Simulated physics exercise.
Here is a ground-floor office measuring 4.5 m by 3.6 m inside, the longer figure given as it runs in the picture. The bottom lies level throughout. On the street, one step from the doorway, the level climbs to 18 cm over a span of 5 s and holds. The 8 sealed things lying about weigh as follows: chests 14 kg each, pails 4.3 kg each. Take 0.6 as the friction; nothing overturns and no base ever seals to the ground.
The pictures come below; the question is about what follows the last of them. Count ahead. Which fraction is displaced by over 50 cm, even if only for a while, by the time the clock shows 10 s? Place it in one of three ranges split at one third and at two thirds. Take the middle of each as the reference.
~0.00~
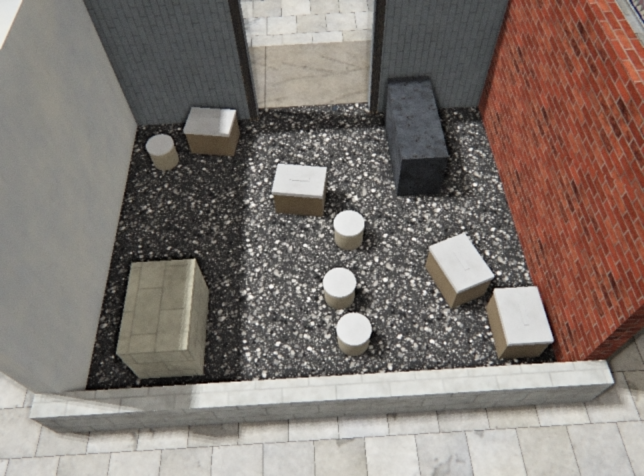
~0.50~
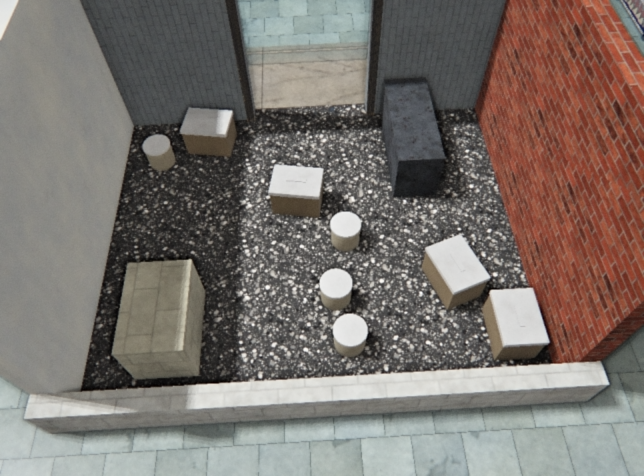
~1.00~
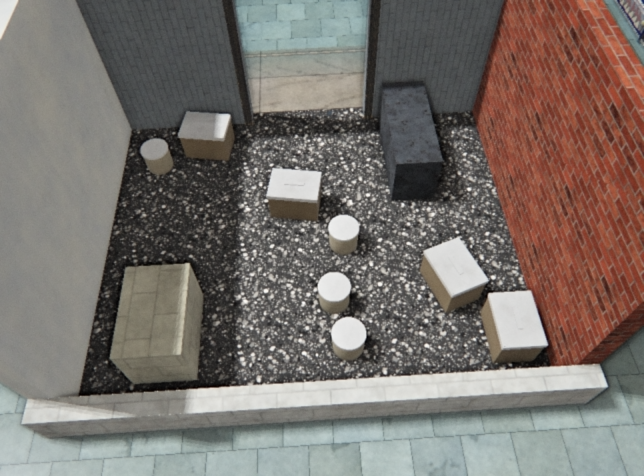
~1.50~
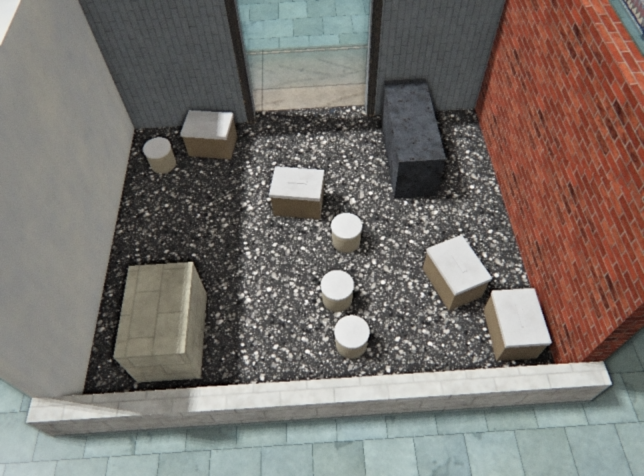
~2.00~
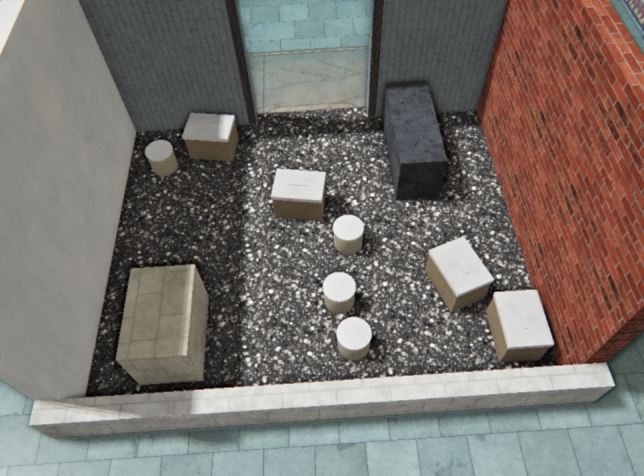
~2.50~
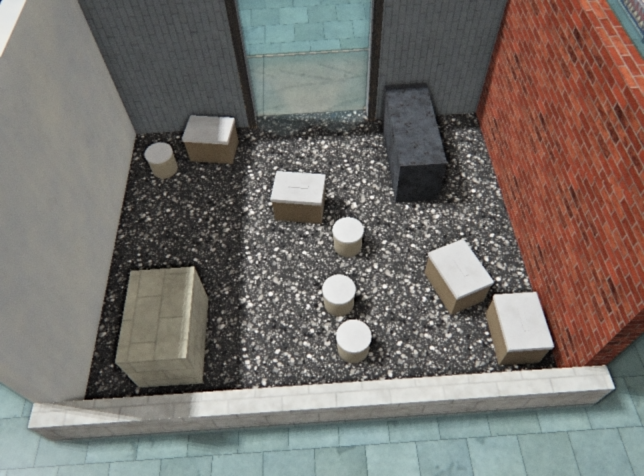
I bet the count comes out medium.
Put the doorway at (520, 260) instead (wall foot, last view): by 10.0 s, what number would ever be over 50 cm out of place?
Then 4 of them would.
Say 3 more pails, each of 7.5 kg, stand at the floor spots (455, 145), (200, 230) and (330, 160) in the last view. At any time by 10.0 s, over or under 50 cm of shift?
Inside the limit, then inside the limit, then above the limit.
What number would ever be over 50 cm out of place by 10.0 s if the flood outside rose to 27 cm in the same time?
5.
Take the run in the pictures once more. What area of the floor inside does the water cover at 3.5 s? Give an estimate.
The covered patch comes to about 1.5 m2.
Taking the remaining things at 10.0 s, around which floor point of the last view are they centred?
Roughly at (336, 287).
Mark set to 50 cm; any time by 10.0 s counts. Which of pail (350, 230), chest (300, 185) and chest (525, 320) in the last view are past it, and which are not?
In turn: Above the mark, above the mark, below the mark.
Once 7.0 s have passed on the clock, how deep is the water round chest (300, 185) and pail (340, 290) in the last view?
Depth approx. 5 cm / 3 cm.
After 3.5 s 0 of 8 are over 50 cm from their spots; 0 afloat.
After 4.5 s 0 of 8 are over 50 cm from their spots; 0 afloat.
After 7.0 s 2 of 8 are over 50 cm from their spots; 0 afloat.
After 10.0 s 3 of 8 are over 50 cm from their spots, and 3 have been at some point; 5 afloat.
